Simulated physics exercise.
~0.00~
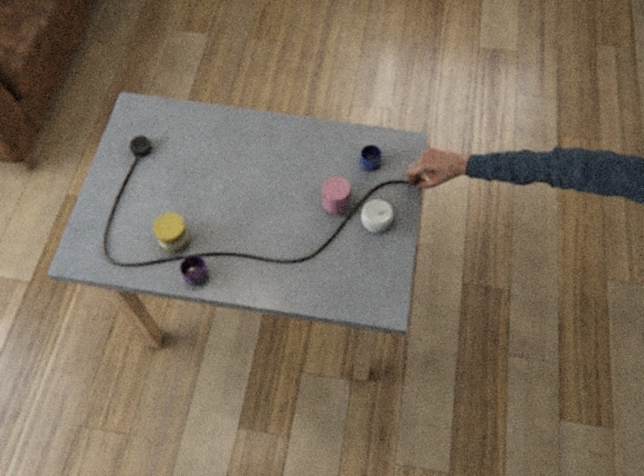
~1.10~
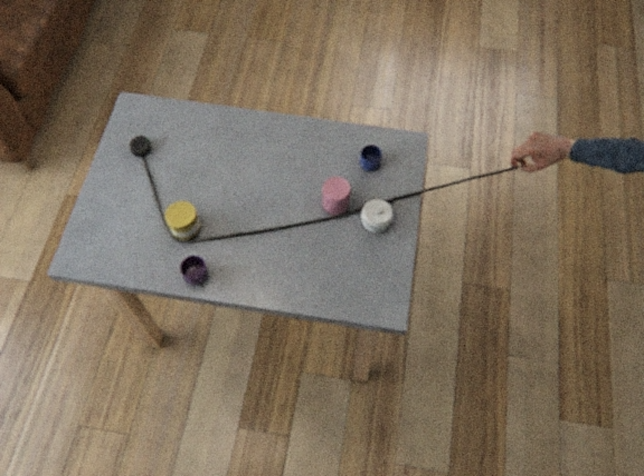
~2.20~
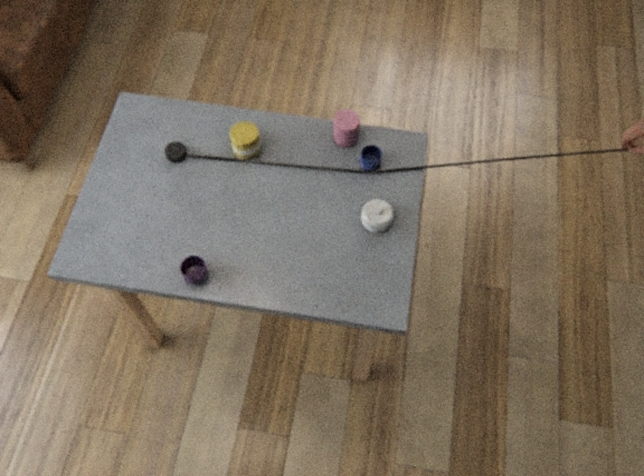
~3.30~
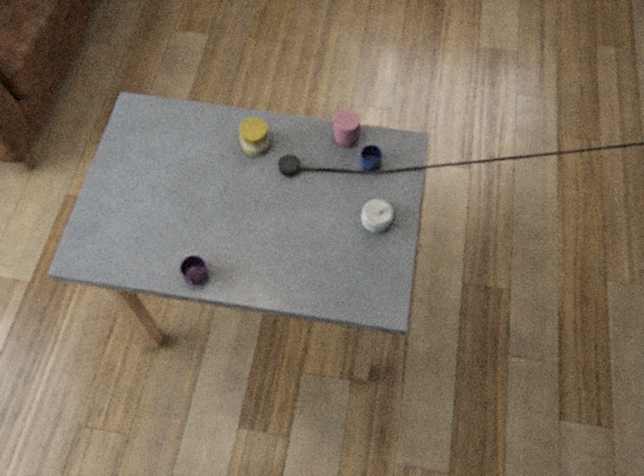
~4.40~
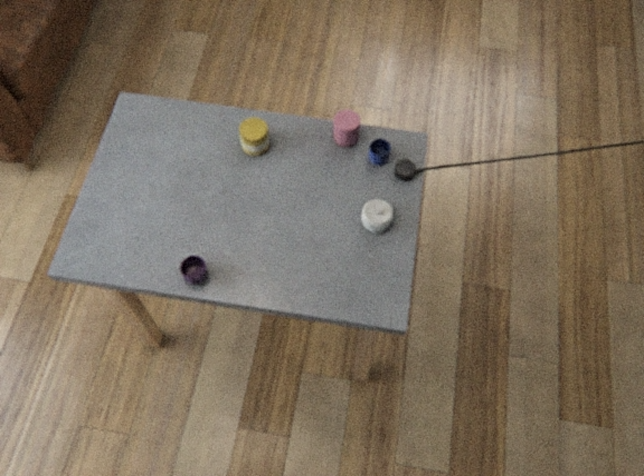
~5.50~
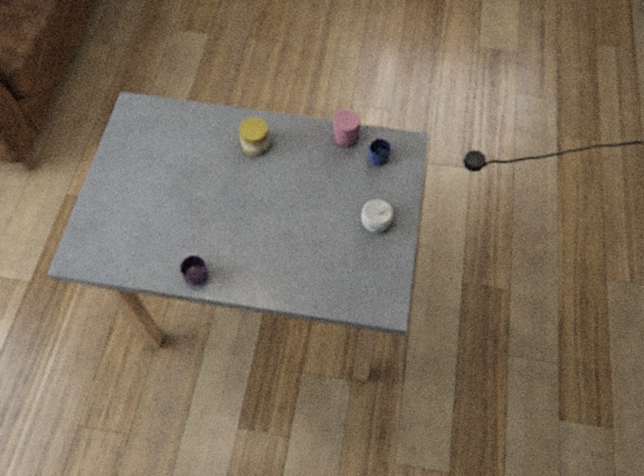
The footage shows a hand pulling a cord rightward from a grey table, sweeping a yellow tin and pink tub toward the far edge as the attached black reel slides across, nudges a blue cup and leaves the tabletop, while a white pot and purple mug stay put.
